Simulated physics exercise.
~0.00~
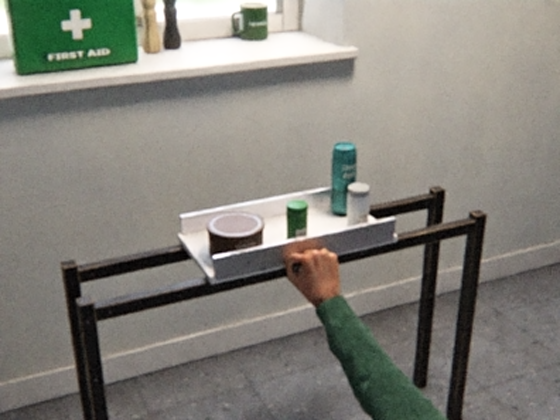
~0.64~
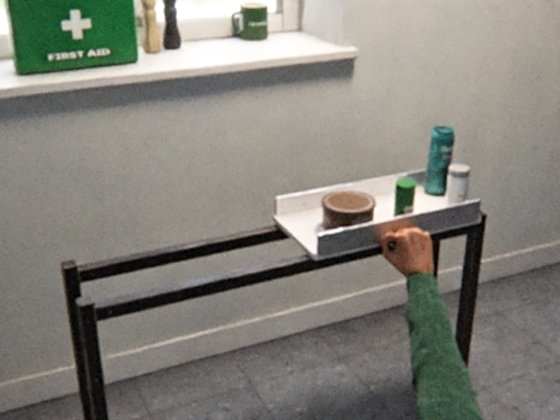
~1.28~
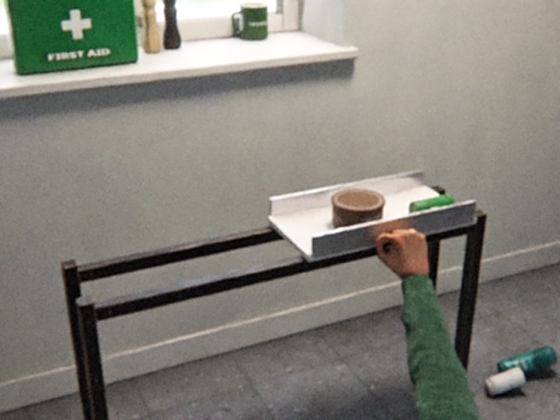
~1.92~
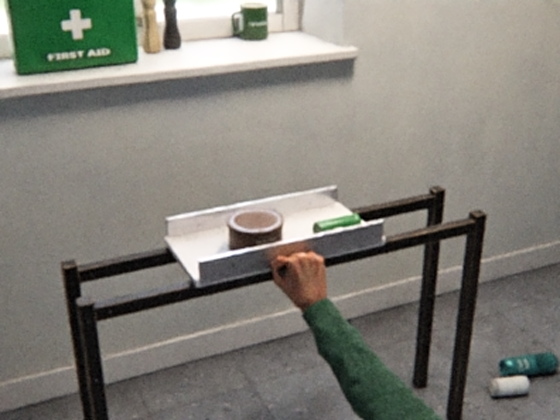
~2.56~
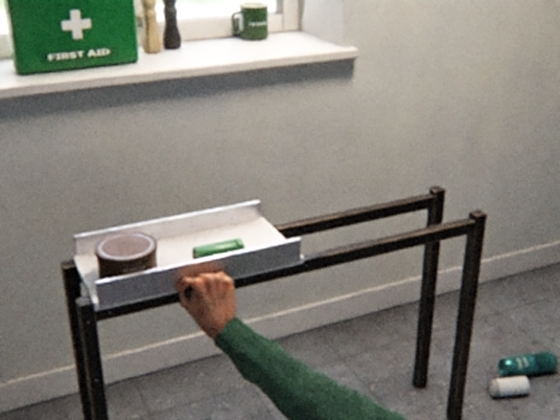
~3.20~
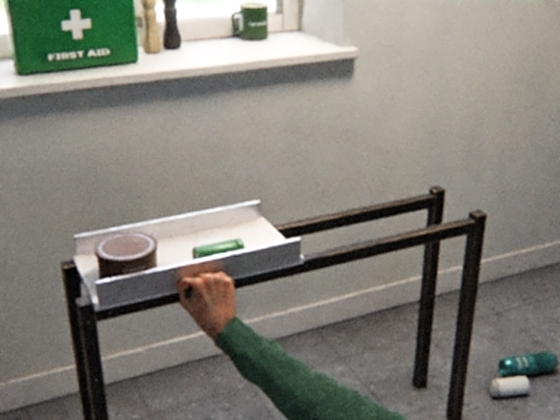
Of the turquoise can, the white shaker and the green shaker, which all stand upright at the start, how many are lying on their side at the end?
All three are lying on their side at the end. The turquoise can and white shaker lie on the floor, while the green shaker lies on the tray.
